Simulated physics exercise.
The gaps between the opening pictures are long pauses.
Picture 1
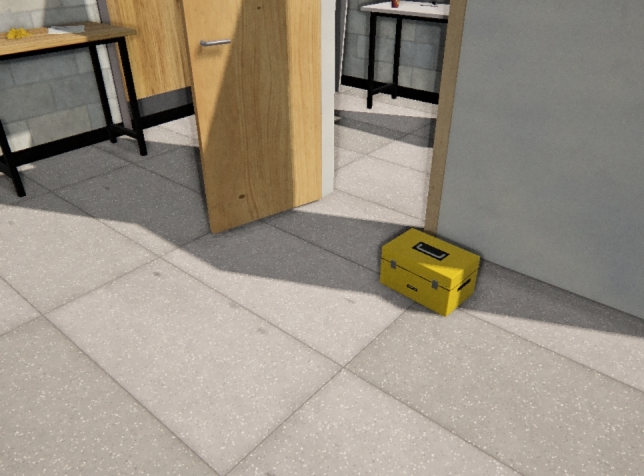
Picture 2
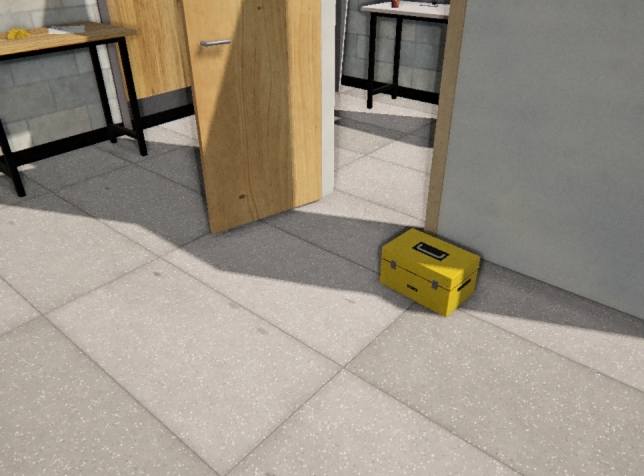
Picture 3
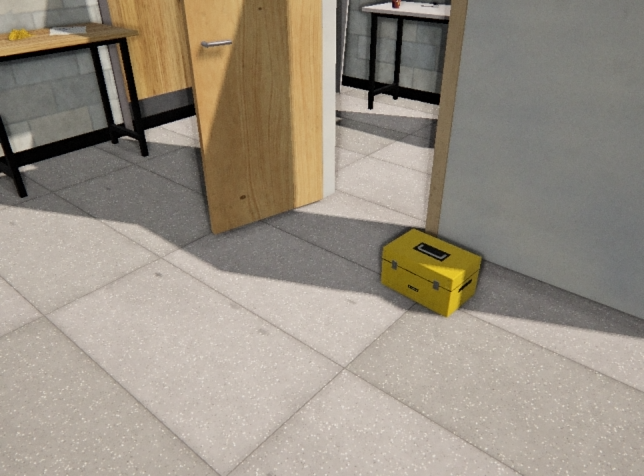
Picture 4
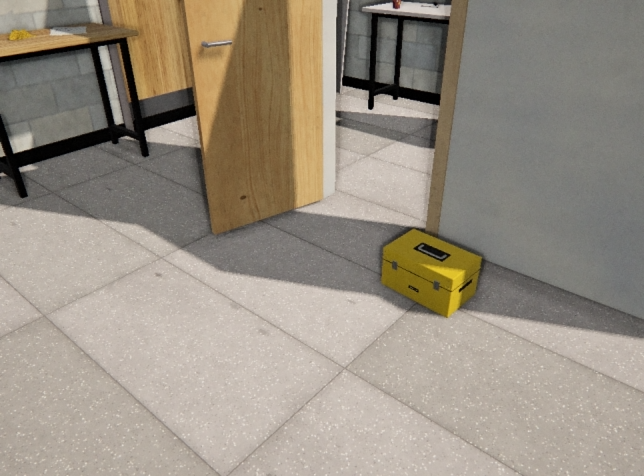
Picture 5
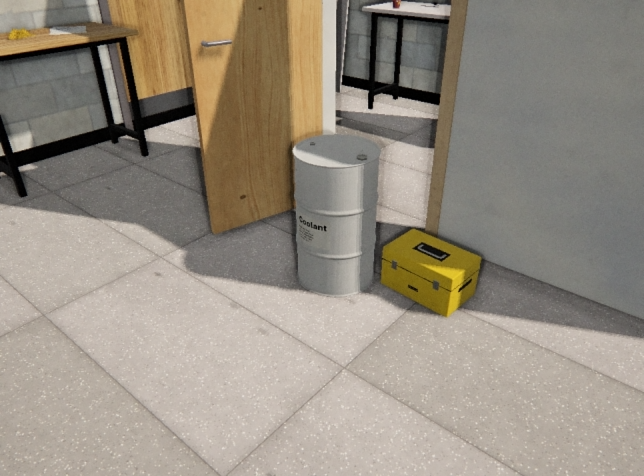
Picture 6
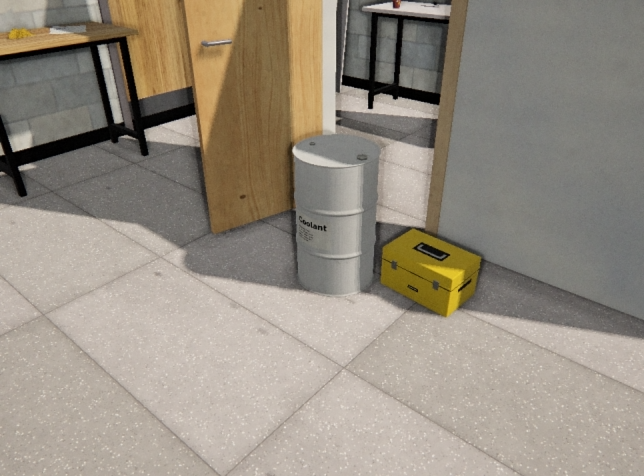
In a doorway, a pale drum appears beside a still yellow toolbox and open door.
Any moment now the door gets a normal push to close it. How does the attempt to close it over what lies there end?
The door never meets its frame.
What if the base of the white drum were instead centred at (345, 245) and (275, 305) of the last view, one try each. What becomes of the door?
Try 1: Door stays partly open. Try 2: Door ends up flush.
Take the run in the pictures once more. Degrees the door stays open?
Near 60° open.
Then, 0.40 s past the last view, open by 97°.
Then, 0.70 s past the last view, open by 83°.
Then, 0.90 s past the last view, open by 73°.
Then, 1.10 s past the last view, open by 61°.
Finally, open by 58°; both still in place. Final places as the last picture's camera would see them, white drum near (338, 216).
